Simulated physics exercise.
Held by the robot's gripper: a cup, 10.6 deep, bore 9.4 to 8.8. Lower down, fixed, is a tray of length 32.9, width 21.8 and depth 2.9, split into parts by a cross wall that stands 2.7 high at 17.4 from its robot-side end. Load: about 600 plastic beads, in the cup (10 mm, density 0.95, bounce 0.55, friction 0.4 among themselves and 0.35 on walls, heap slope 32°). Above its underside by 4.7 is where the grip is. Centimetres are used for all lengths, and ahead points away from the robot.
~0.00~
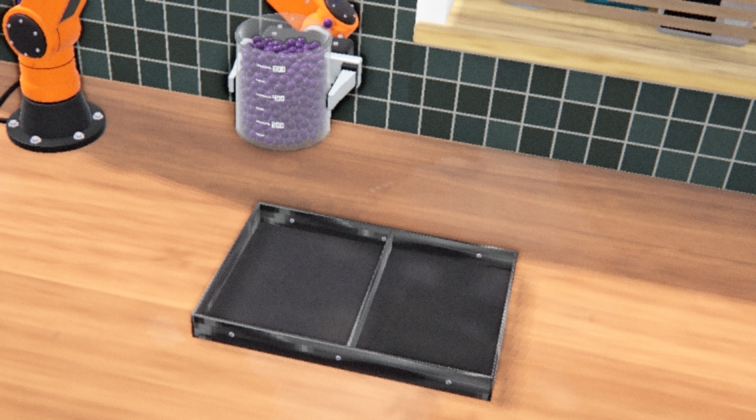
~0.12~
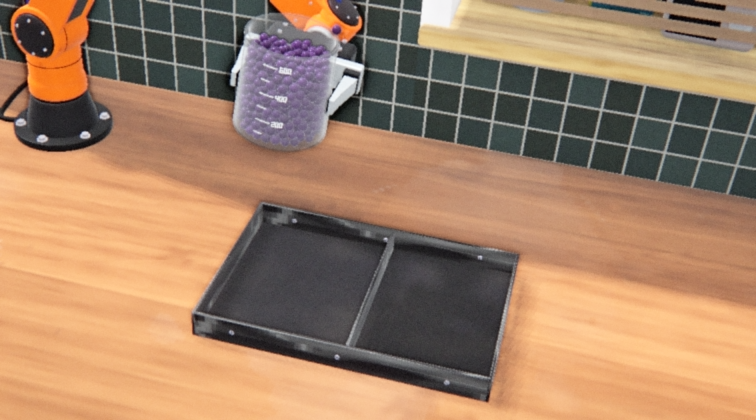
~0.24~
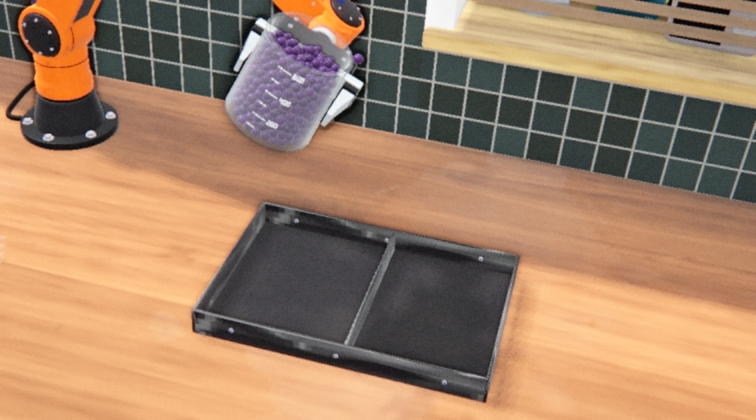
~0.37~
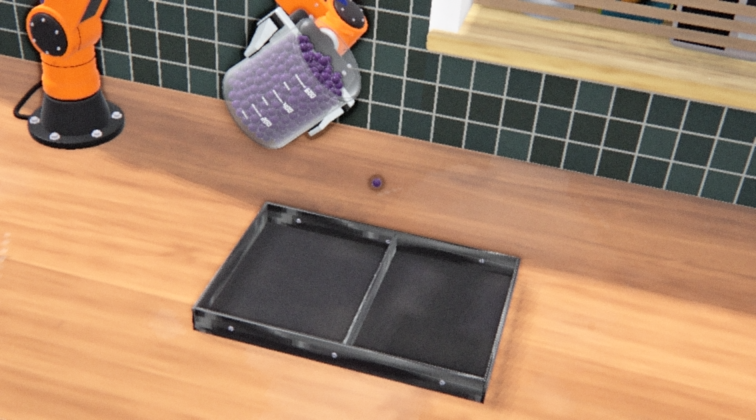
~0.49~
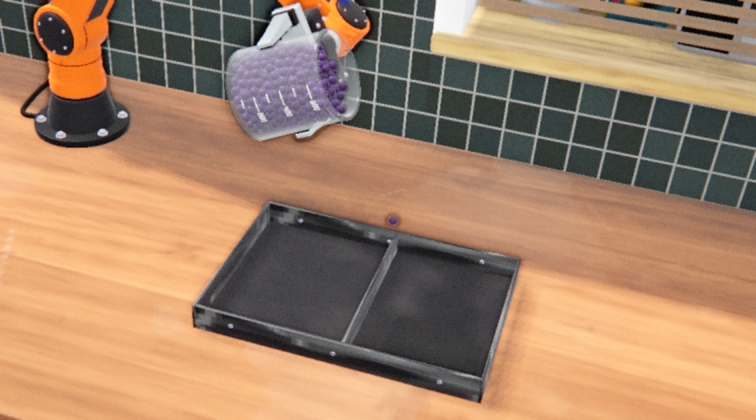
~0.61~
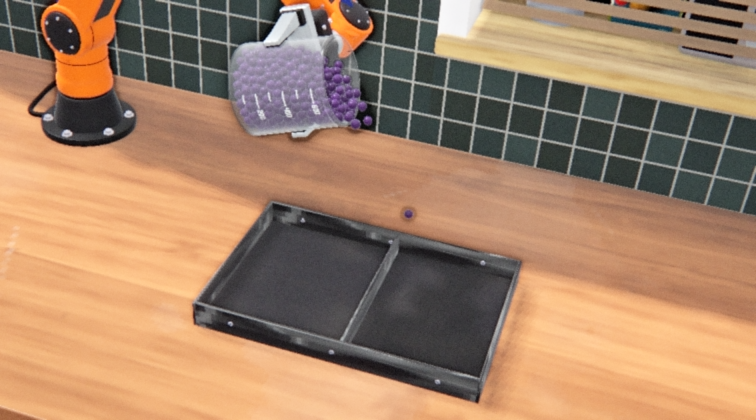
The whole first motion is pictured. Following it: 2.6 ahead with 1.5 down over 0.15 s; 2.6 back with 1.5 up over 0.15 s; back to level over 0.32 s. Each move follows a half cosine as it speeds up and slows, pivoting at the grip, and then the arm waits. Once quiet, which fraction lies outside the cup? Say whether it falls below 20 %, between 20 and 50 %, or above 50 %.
It falls below 20 %.
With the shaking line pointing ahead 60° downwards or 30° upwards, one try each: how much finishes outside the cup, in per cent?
Near 5 and 10 percent respectively.
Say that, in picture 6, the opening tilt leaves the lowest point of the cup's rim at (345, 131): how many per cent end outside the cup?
Close to 30 in a hundred.
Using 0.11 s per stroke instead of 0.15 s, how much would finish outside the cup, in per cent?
It would be some 10 %.
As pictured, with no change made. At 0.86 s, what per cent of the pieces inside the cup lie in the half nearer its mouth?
Roughly 40 per cent.
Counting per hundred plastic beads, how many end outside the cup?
The share is close to 10 per cent.
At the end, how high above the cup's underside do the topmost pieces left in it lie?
About 10.0 cm.
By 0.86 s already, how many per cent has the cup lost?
Share gone by then: Close to 5 %.
After 0.86 s, tilted 72° forward, highest piece 30 above the table; 572 in the cup, 9 in the far-side part, 14 in flight or on a rim.
After 1.11 s, tilted 24° forward, highest piece 31 above the table; 551 in the cup, 23 in the far-side part, 8 in the robot-side part, 13 in flight or on a rim.
After 1.43 s, level, highest piece 32 above the table; 550 in the cup, 32 in the far-side part, 10 in the robot-side part, 3 in flight or on a rim.
After 2.48 s, level, highest piece 32 above the table; 550 in the cup, 34 in the far-side part, 11 in the robot-side part.
In the end, 550 in the cup, 34 in the far-side part, 11 in the robot-side part. That is 8 % outside the cup.
